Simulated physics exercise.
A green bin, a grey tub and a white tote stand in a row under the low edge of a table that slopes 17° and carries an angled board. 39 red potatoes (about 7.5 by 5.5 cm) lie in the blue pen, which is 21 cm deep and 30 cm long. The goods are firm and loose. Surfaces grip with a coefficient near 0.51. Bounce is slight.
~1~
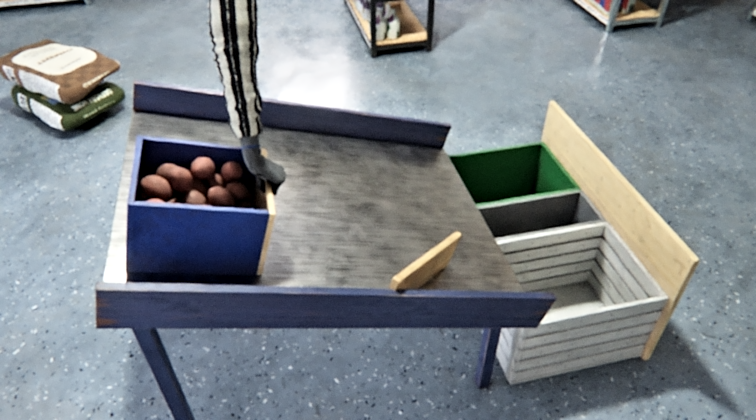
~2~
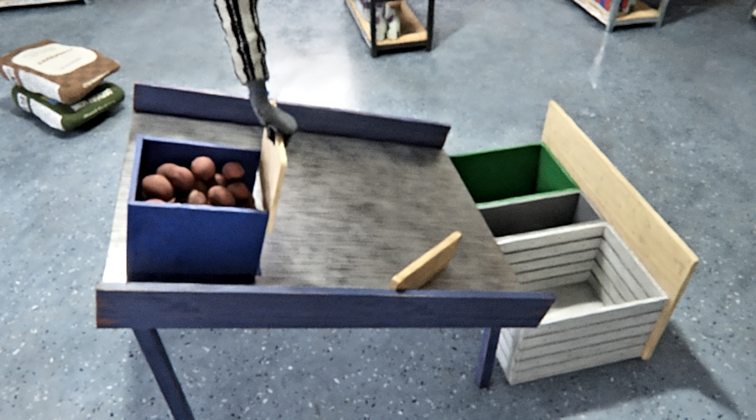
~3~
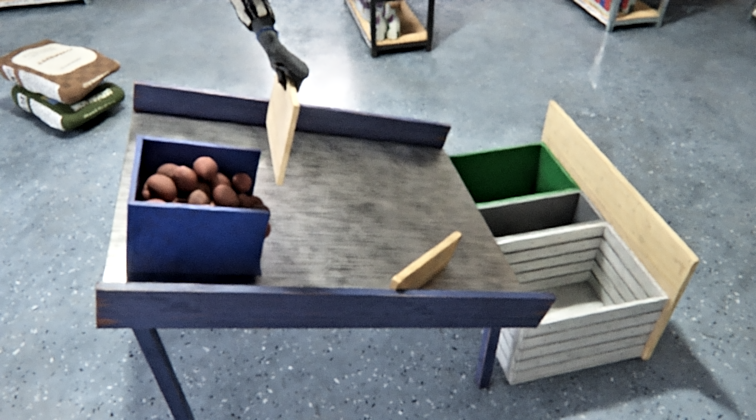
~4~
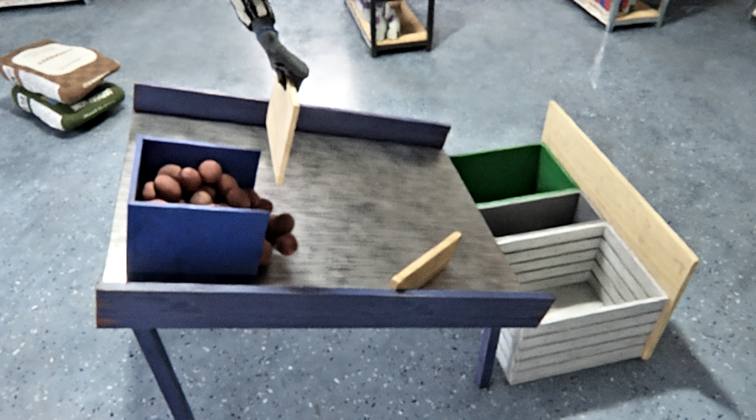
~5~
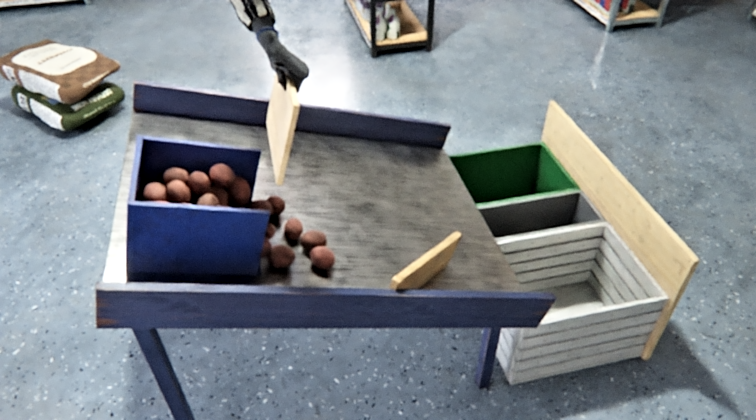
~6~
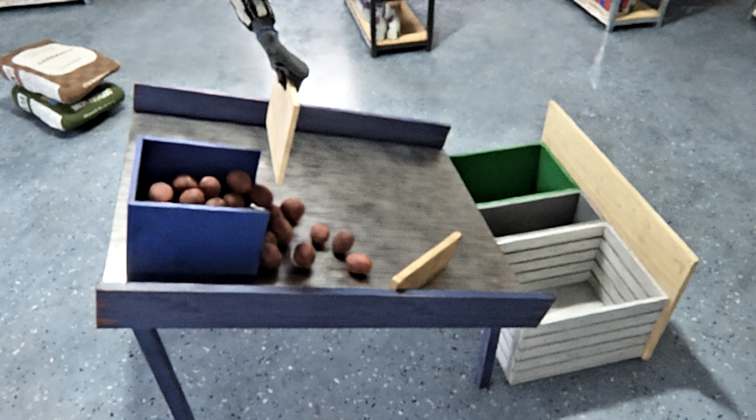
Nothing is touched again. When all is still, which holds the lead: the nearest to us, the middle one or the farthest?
It is the grey tub, the middle one.
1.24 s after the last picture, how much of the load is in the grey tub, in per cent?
Some 15 per cent by then.
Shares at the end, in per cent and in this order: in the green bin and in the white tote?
About 10 and 30 per cent.
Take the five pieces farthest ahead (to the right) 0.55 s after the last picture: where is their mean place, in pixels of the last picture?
At about (454, 230).
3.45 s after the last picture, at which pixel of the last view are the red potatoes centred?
At about (550, 267).
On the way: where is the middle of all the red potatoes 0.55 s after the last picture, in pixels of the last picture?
Near (263, 230).
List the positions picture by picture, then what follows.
In the first picture (places track the rim corner closest to us here), blue pen (134, 203); green bin (465, 207); all still inside.
In the second picture, blue pen (134, 203).
In the third picture, blue pen (134, 203).
In the fourth picture, blue pen (134, 203); 4 out, the lowest potato at (273, 225).
In the fifth picture, blue pen (134, 203); 7 out, the lowest potato at (323, 258).
In the sixth picture, blue pen (134, 203); green bin (465, 207); 10 out, the lowest potato at (359, 264).
Then, 0.55 s after the last picture, 18 still in the blue pen and 21 on the slope.
Then, 1.24 s after the last picture, 7 still in the blue pen, 5 in the grey tub, 3 in the white tote, 20 on the slope and 4 in the air.
Then, 2.21 s after the last picture, 3 still in the blue pen, 3 in the green bin, 18 in the grey tub, 10 in the white tote and 5 on the slope.
Final count (3.45 s after the last picture), 3 still in the blue pen, 3 in the green bin, 21 in the grey tub and 12 in the white tote.
